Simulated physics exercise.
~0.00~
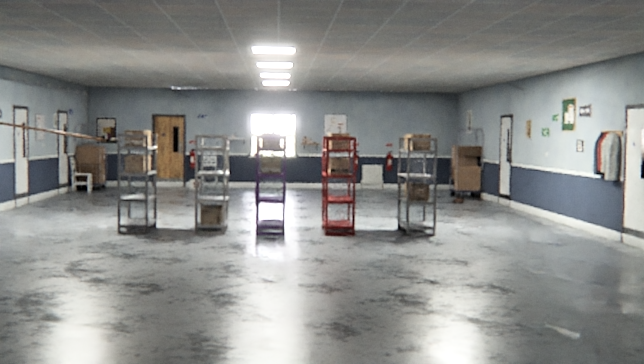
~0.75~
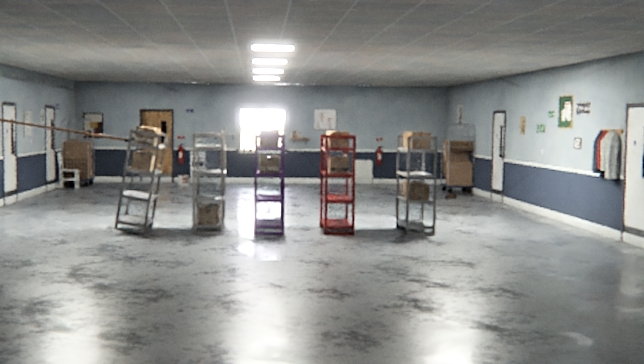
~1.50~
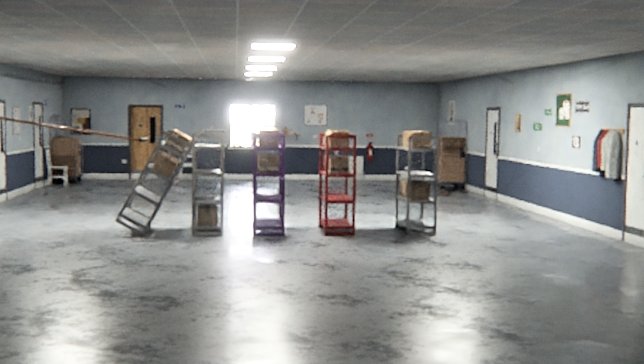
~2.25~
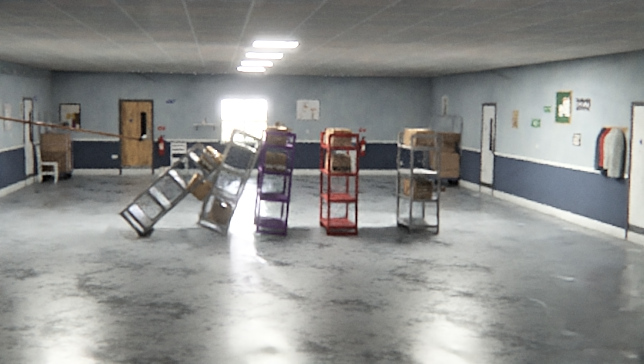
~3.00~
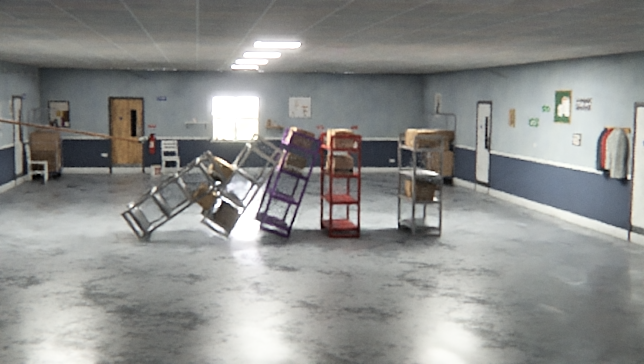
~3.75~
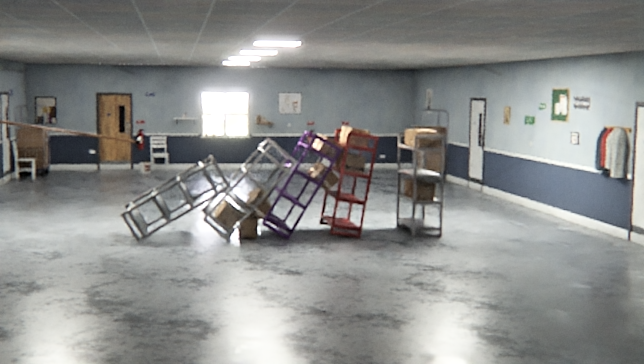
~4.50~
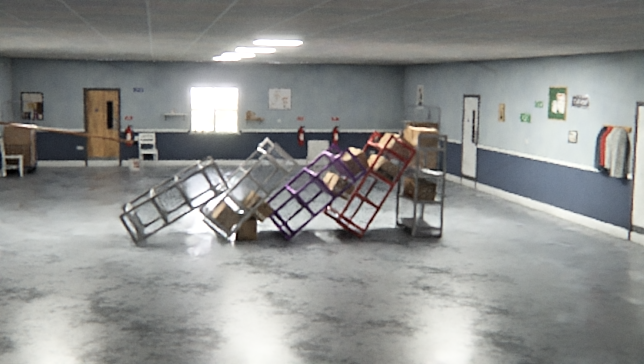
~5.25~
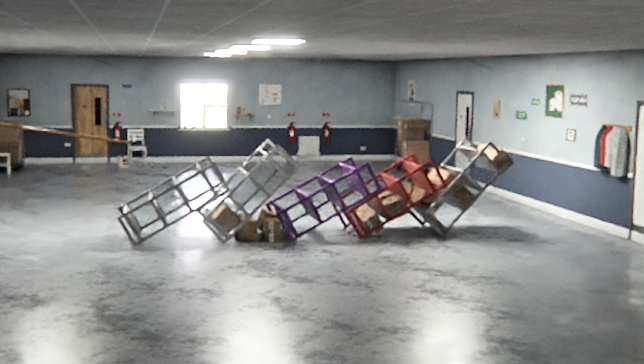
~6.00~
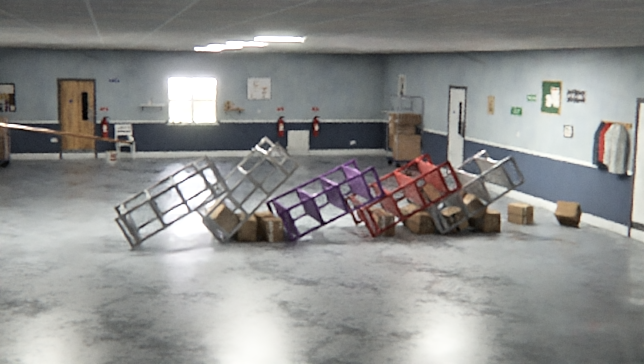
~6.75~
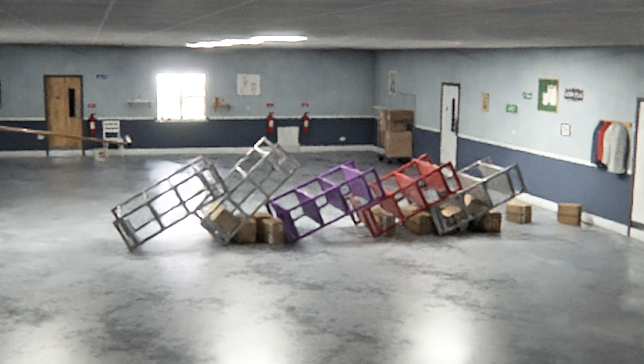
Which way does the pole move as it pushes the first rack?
The pole moves to the right, toward the row of racks.
